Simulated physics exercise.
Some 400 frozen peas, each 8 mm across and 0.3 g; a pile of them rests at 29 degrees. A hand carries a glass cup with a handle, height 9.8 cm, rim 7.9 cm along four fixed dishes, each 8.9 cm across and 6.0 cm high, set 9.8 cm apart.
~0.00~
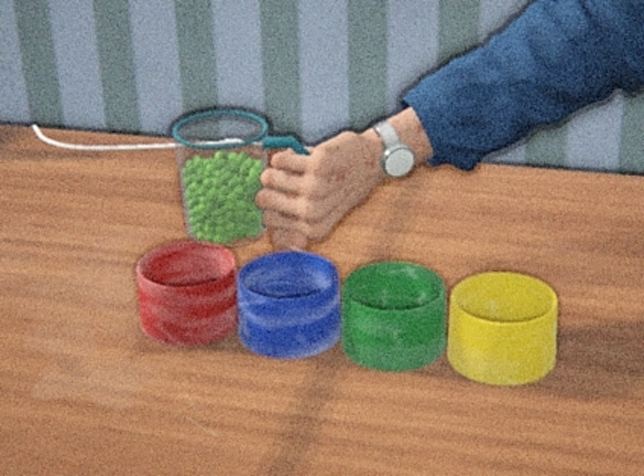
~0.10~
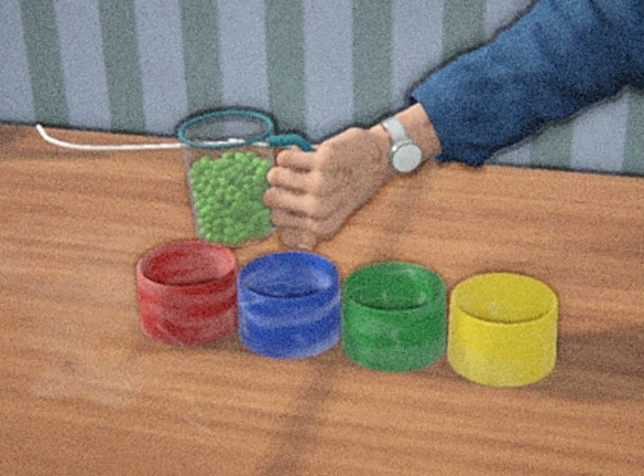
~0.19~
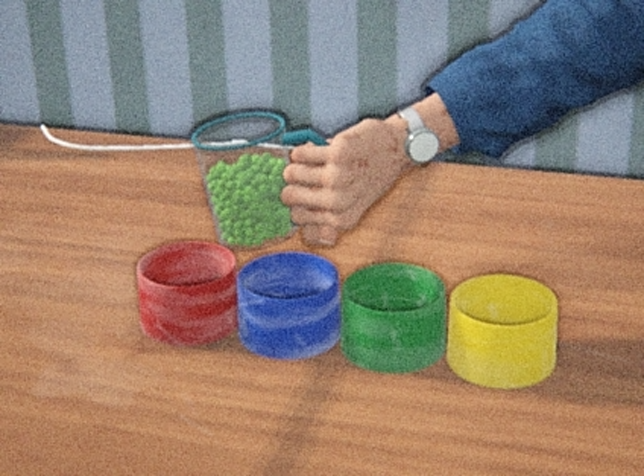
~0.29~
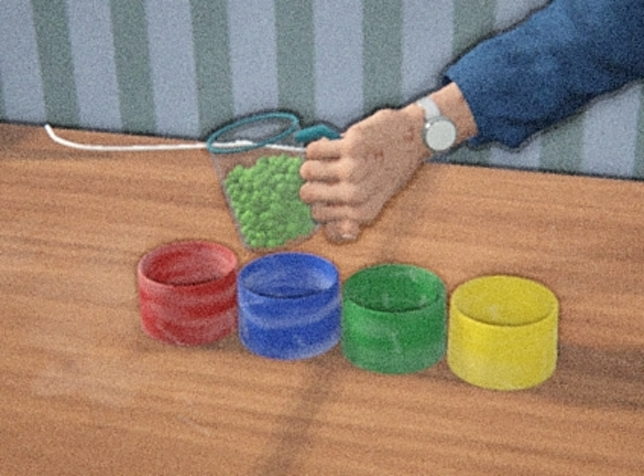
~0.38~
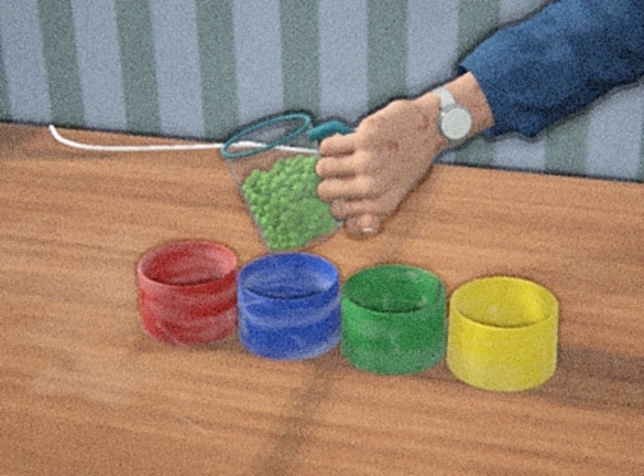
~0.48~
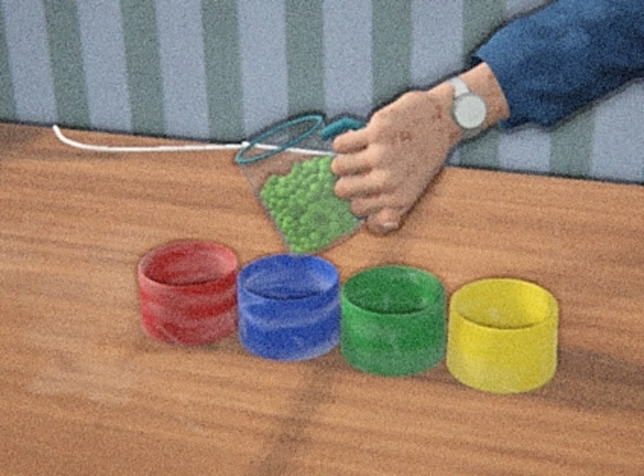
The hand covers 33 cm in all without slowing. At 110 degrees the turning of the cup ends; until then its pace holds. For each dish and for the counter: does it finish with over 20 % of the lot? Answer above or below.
Red dish: Below; blue dish: Below; green dish: Below; yellow dish: Above; on the counter: Below.
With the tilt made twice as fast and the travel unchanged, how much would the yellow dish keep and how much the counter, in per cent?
Yellow 10, counter 10.
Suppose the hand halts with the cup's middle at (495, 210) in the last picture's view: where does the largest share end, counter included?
The winner: Green.
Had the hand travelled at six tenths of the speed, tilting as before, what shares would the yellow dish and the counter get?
Then: Yellow 0; counter 10.
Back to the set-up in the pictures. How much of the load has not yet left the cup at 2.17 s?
Roughly 40 per cent.
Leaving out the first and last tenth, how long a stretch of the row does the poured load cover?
Roughly 5 cm.
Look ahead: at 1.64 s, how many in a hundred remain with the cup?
About 100 per cent.
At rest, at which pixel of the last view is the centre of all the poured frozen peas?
Near (503, 335).
Then, at 1.18 s, tilt 66 degrees; cup holds 100 %.
After 1.64 s, tilt 93 degrees; cup holds 100 %.
Then, at 2.17 s, tilt 110 degrees; cup holds 40 %, yellow 60 %.
In the end, at 3.2 s, red 0 %, blue 0 %, green 0 %, yellow 100 %, counter 0 %.
